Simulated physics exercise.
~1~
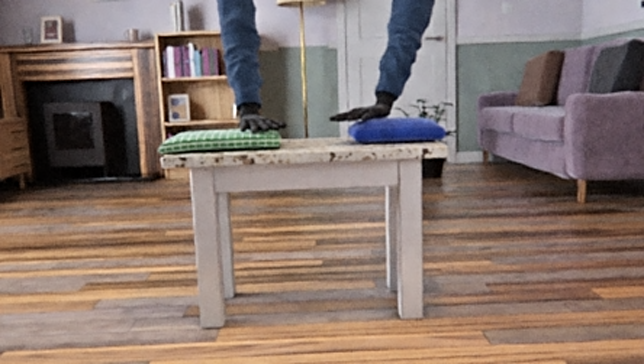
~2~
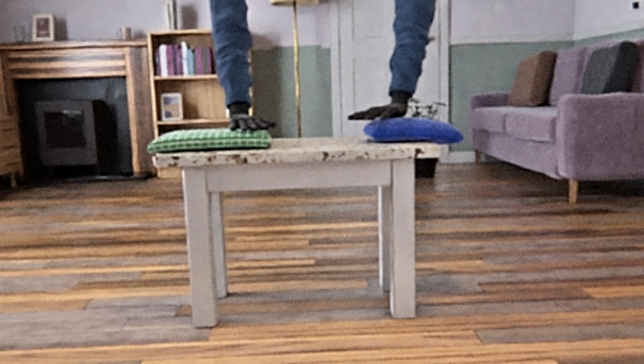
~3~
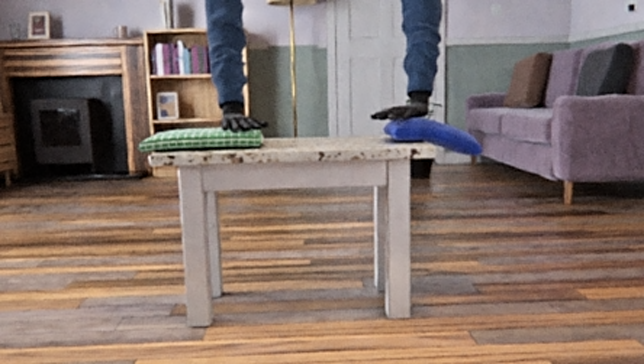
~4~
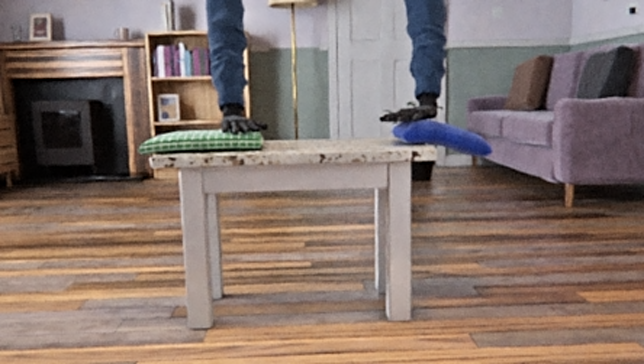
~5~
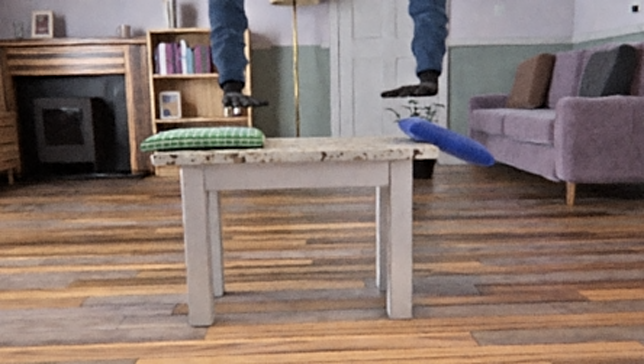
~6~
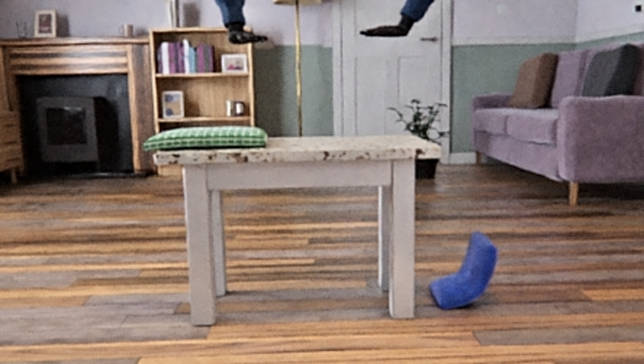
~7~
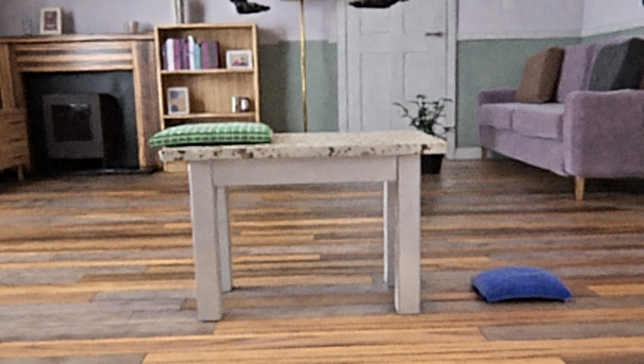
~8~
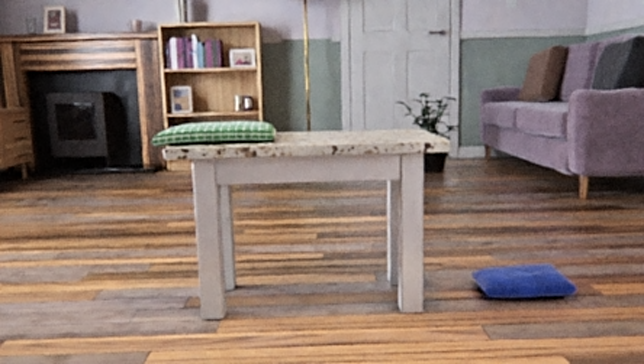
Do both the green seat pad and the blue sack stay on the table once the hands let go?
No, only the green seat pad stays in place on the table. The blue sack slumps off the right end and ends up lying on the floor.
